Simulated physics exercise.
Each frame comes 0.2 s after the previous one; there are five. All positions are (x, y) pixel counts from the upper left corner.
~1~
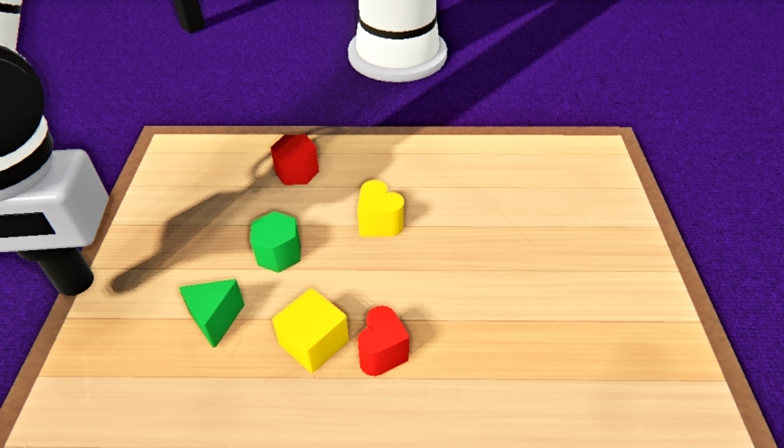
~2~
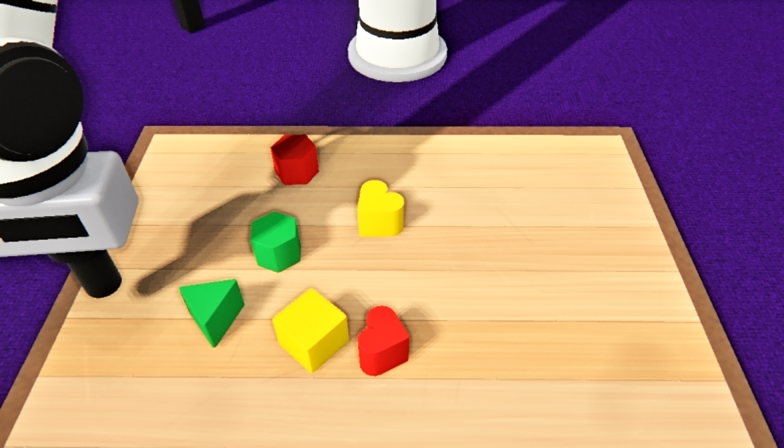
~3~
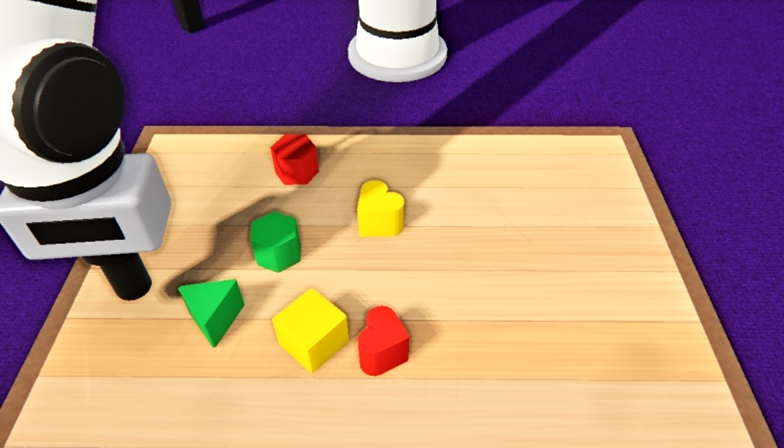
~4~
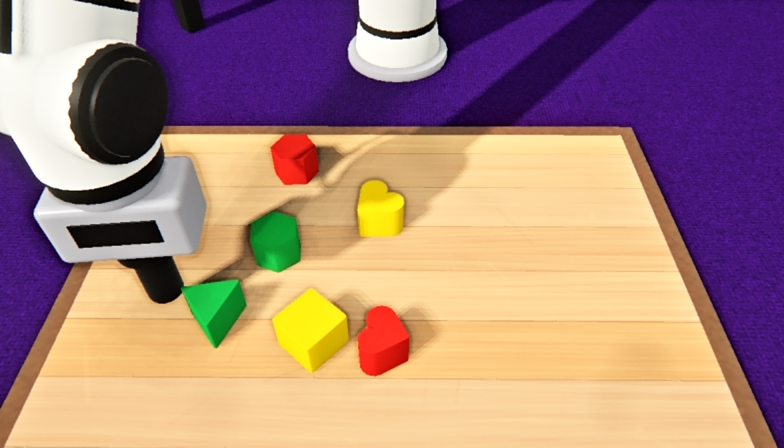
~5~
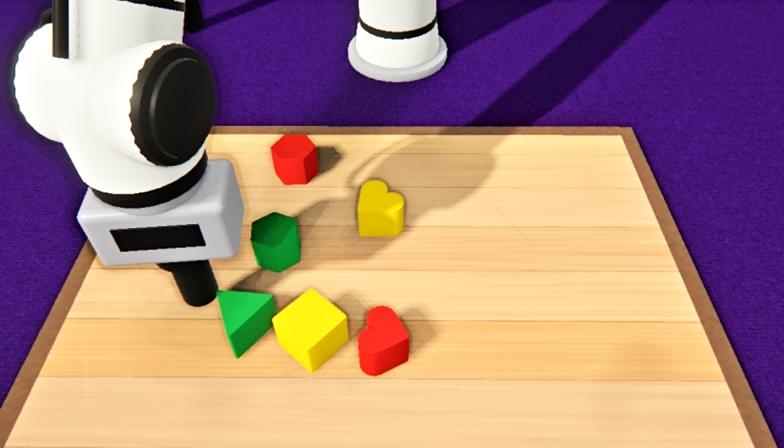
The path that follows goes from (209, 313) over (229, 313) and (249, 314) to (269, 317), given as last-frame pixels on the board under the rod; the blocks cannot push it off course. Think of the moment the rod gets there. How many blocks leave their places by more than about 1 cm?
I'd say two blocks get shifted by more than about 1 cm.
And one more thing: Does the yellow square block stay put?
Going by the path, no.
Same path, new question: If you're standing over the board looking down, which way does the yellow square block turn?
The turn is anti-clockwise.
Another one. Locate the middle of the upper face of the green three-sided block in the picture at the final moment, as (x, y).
At (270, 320).
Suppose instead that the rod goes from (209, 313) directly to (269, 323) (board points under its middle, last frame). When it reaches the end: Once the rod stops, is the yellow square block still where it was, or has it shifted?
It moves.
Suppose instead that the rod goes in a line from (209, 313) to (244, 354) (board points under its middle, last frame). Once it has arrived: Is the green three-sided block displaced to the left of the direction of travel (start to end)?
In short: Yes.
What follows on the original path. Halfway along, rod at (234, 295); green three-sided block at (257, 312), turned 40° clockwise; yellow square block at (315, 324), turned 15° anticlockwise.
At the end, rod at (264, 298); green three-sided block at (270, 320), turned 85° clockwise; green six-sided block still; yellow square block at (319, 330), turned 30° anticlockwise.
